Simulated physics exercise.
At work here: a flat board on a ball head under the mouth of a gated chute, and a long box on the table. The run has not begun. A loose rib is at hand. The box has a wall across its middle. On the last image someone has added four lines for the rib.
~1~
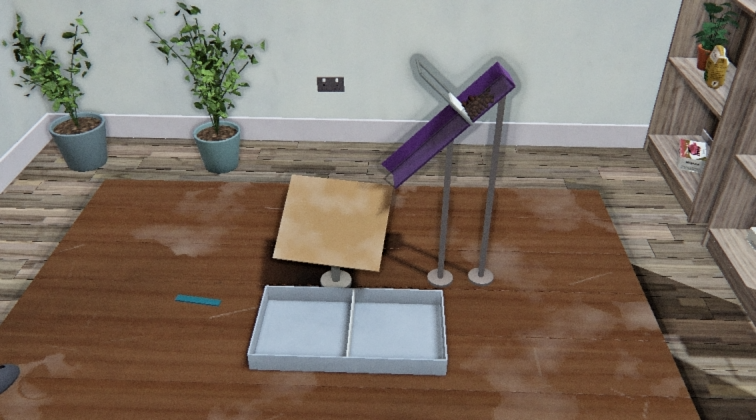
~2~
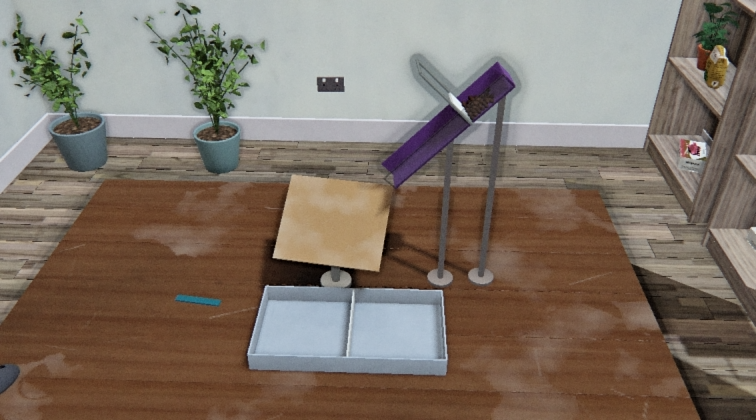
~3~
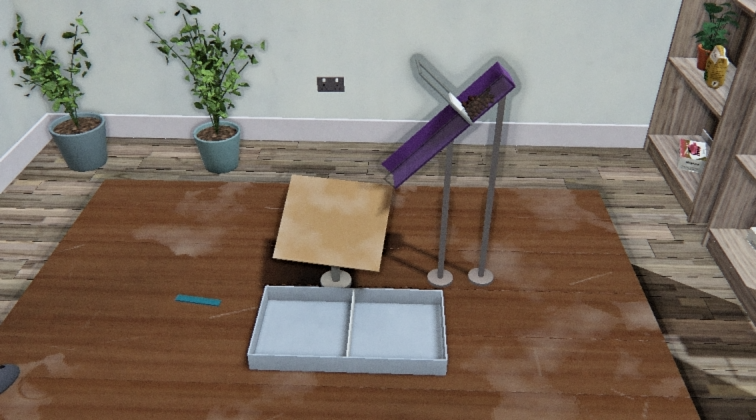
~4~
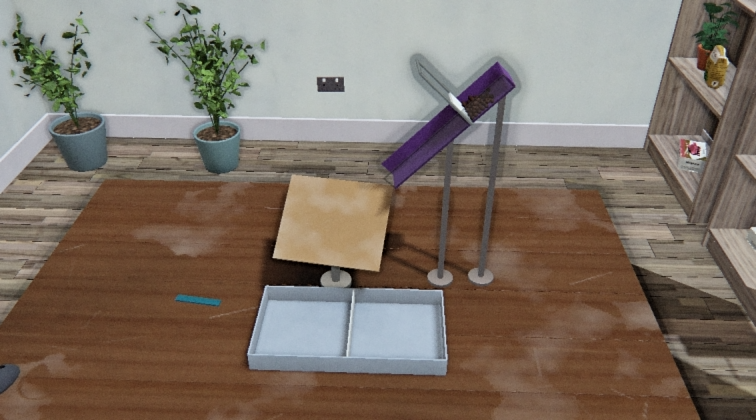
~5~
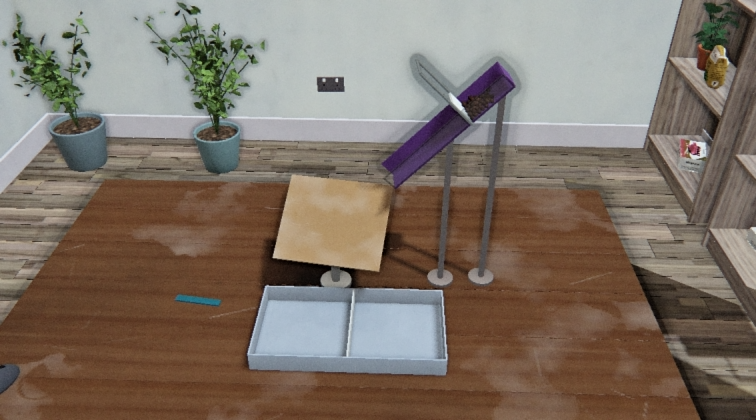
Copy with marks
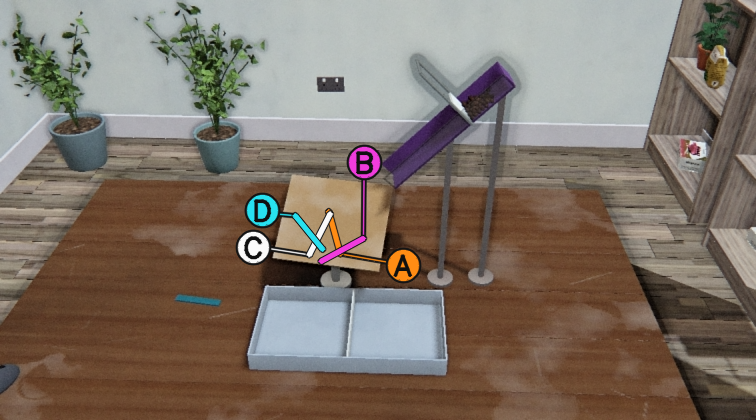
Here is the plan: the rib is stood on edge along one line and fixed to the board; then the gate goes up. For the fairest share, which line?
I would pick line A.
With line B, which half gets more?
Left.
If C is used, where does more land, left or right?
The left half.
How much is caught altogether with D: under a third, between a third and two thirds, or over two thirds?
Line D gives over two thirds.
On the marked copy, line A from (328, 211) to (340, 253); line B from (363, 238) to (321, 261); line C from (330, 213) to (309, 254); line D from (295, 215) to (322, 249).
With A, of what is caught, close to two thirds in the left half, close to a third in the right.
With B, of what is caught, all but a few in the left half, only a few in the right.
With C, of what is caught, all but a few in the left half, only a few in the right.
With D, of what is caught, all but a few in the left half, a small share in the right.
